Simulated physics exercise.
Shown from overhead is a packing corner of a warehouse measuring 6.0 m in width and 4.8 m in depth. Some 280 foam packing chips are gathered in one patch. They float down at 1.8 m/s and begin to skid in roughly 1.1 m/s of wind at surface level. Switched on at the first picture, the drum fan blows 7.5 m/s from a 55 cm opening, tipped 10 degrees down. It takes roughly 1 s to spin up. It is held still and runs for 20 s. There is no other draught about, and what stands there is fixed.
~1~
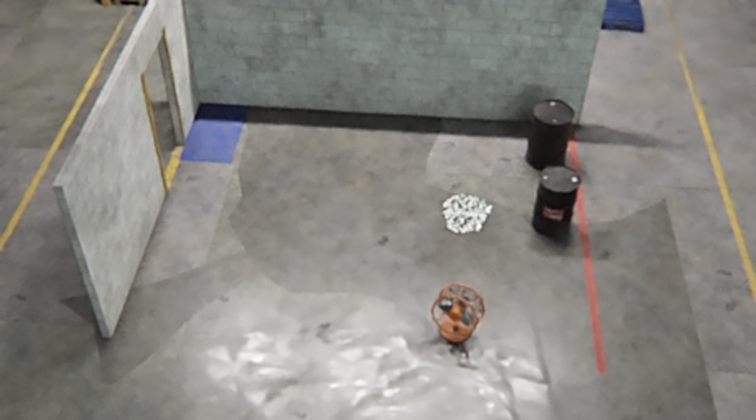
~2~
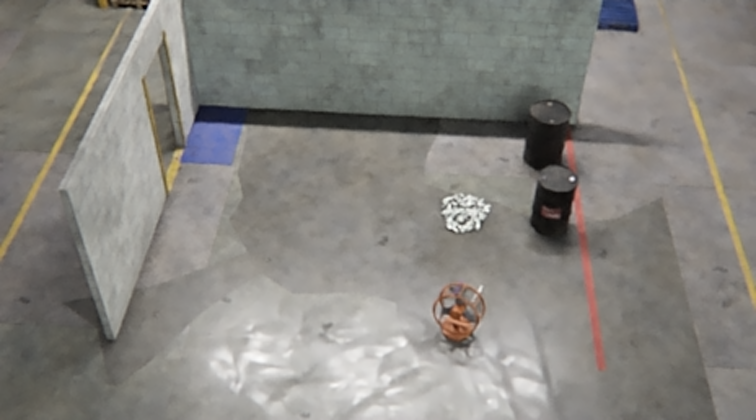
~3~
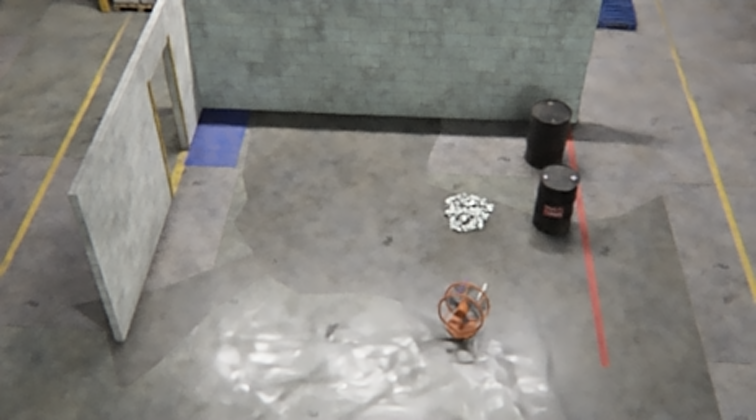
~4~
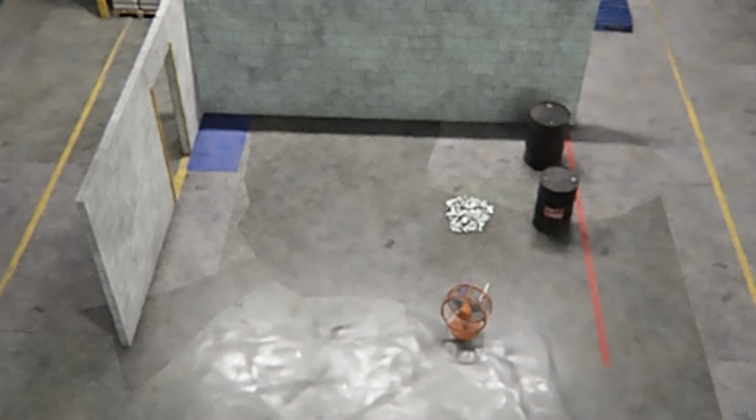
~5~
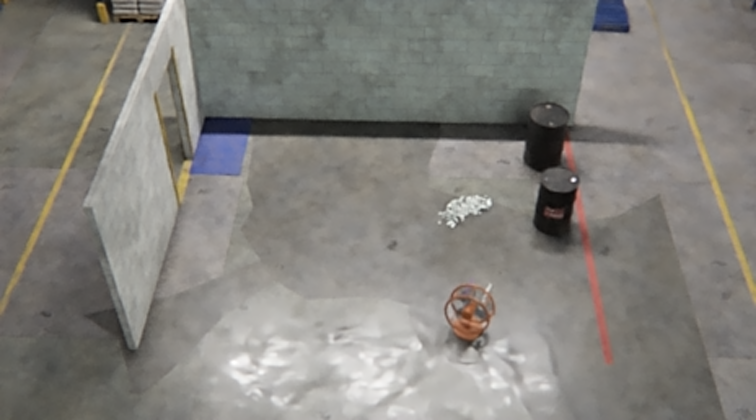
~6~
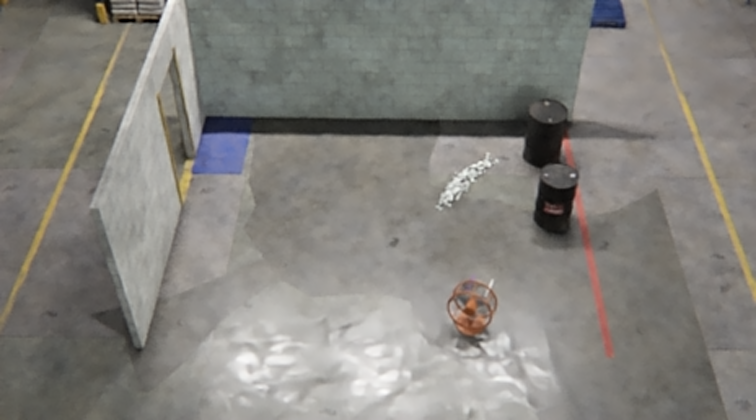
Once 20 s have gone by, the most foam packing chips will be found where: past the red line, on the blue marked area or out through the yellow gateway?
At the blue one.
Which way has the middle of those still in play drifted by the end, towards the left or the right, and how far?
It drifted leftward some 3.0 m.
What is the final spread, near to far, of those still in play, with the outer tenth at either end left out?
I'd put it at around 0.4 m.
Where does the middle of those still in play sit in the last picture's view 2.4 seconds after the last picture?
Their middle sits roughly at (349, 122) in the last view.
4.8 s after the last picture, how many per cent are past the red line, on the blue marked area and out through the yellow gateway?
Roughly 0 % red, 1 % blue, 0 % yellow.
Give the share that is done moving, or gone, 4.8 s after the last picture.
5 %.
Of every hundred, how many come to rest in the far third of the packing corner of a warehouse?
Something close to 100 % ends up there.
Then, 2.4 s after the last picture the count stands so, 0 % are on the blue marked area, 0 % out through the yellow gateway and 0 % past the red line; the middle of those still in play is near (349, 122).
Then, 4.8 s after the last picture the count stands so, 1 % are on the blue marked area, 0 % out through the yellow gateway and 0 % past the red line; the middle of those still in play is near (310, 121).
Then, 9.4 s after the last picture the count stands so, 12 % are on the blue marked area, 0 % out through the yellow gateway and 0 % past the red line; the middle of those still in play is near (300, 123).
Then, 18.4 s after the last picture, at the end, 30 % are on the blue marked area, 0 % out through the yellow gateway and 0 % past the red line; the middle of those still in play is near (281, 122).
